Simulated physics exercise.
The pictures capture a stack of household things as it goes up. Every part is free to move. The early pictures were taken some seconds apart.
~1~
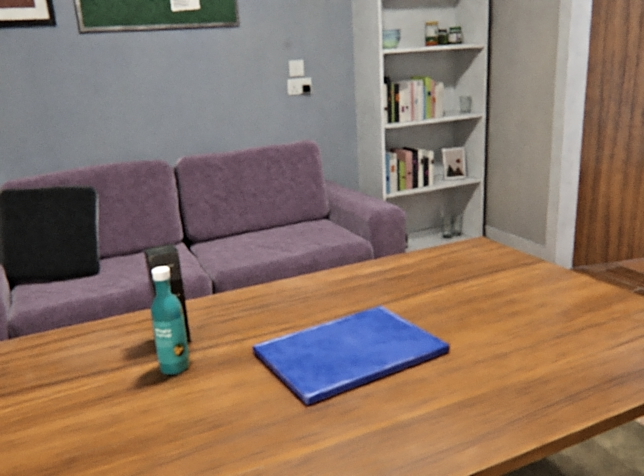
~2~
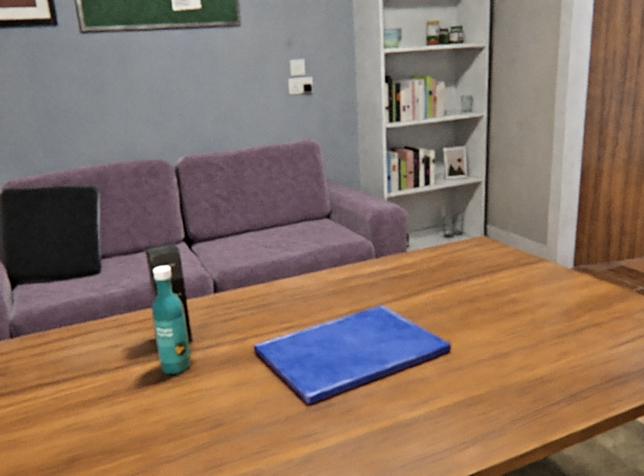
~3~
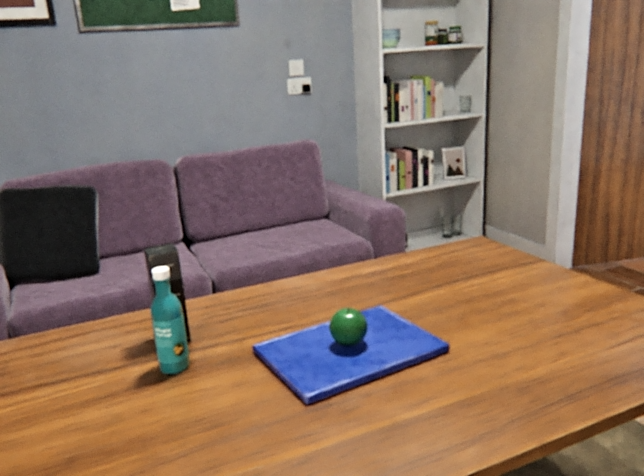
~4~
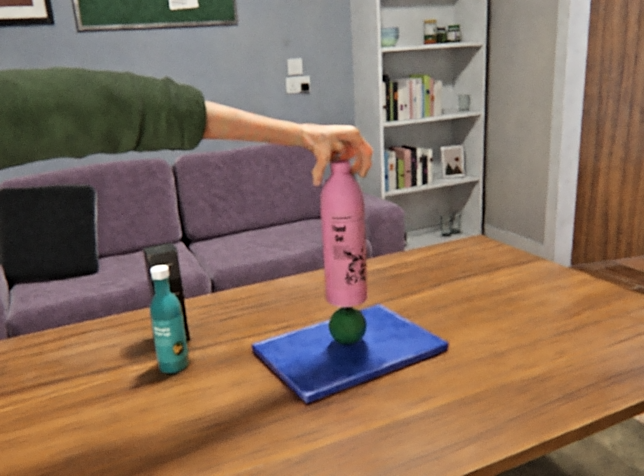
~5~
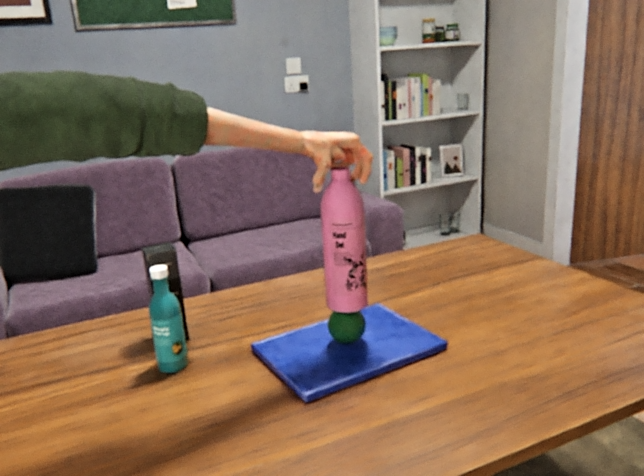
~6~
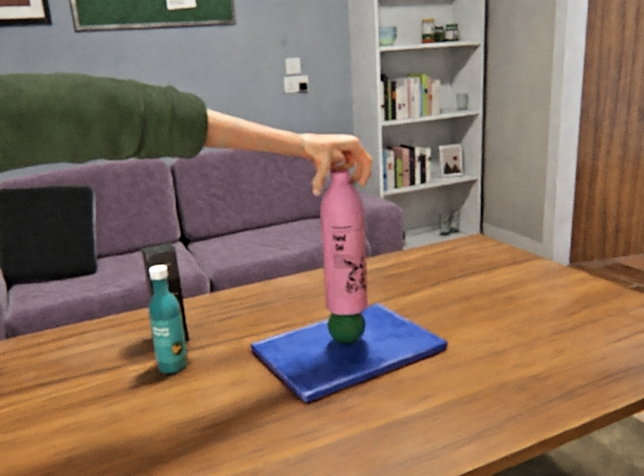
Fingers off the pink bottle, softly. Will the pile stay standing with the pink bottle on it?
No.
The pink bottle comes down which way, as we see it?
Off rightwards in the picture.
Then, 0.70 s on from there, pink bottle now fallen.
Then, 0.90 s on from there, things are still on the move.
In the end, fallen, pink bottle; the other 4 unmoved. At the end, from the last picture's camera, pink bottle near (452, 292). The pile loses its balance.
